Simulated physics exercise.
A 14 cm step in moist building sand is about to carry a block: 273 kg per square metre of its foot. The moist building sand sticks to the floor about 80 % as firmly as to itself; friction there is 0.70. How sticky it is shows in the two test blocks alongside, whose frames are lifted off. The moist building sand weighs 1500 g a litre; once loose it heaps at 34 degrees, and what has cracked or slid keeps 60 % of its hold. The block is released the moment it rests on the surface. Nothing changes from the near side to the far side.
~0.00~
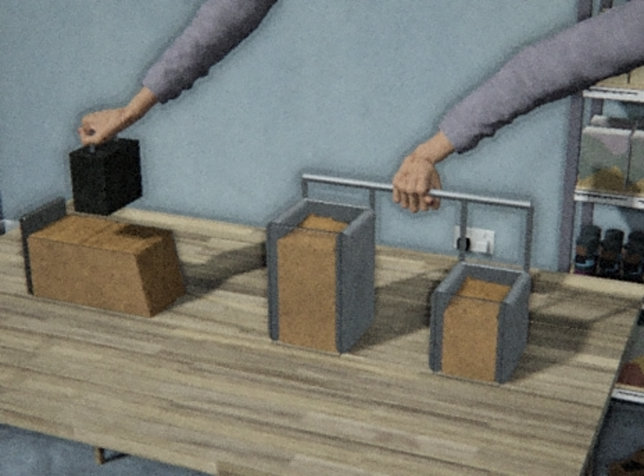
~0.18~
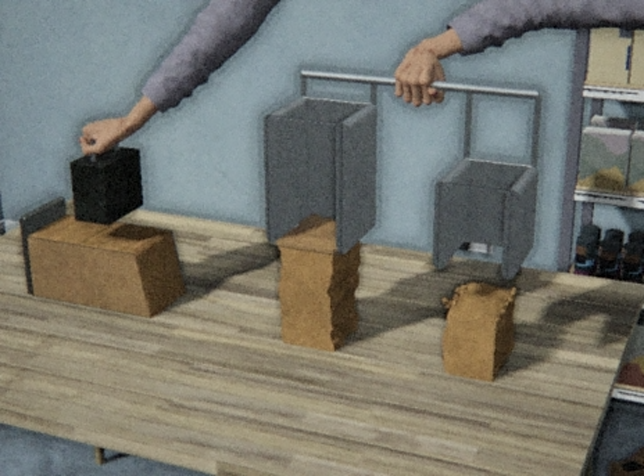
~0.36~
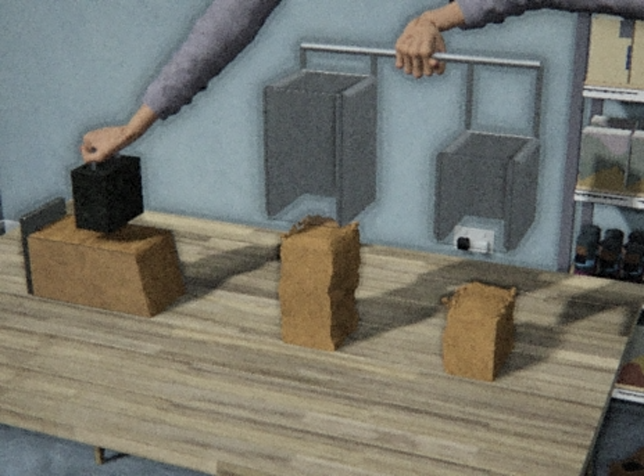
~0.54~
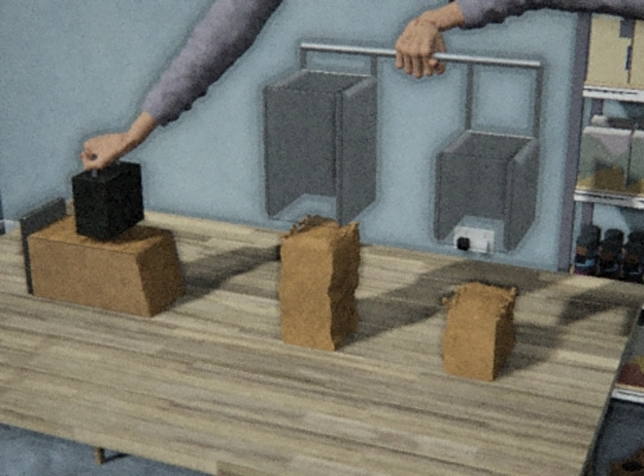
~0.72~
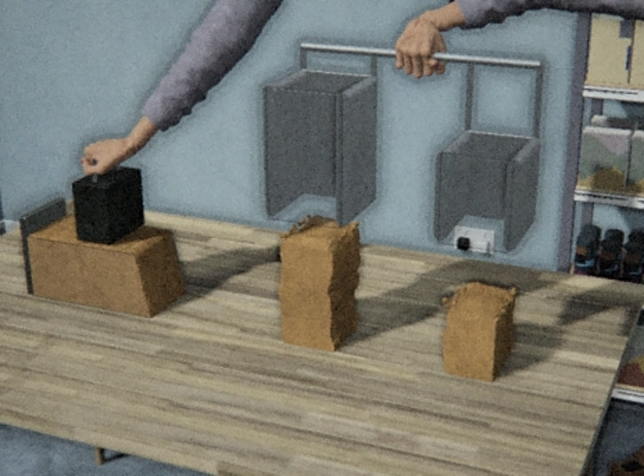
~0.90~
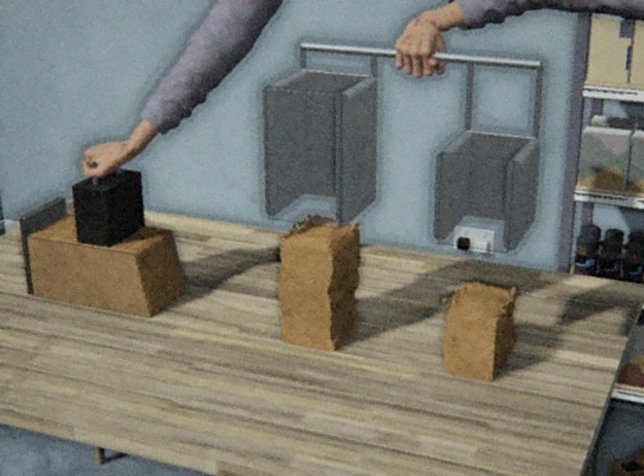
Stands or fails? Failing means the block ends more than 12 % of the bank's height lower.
The bank stands.
By 1.04 s, the block is down by 1 % of the bank's height and stands upright.
By 1.20 s, the block is down by 1 % of the bank's height and stands upright.
By 1.37 s, the block is down by 1 % of the bank's height and stands upright.
By 1.53 s, the block is down by 1 % of the bank's height and stands upright.
By 1.57 s, at the end, the block is down by 1 % of the bank's height and stands upright.
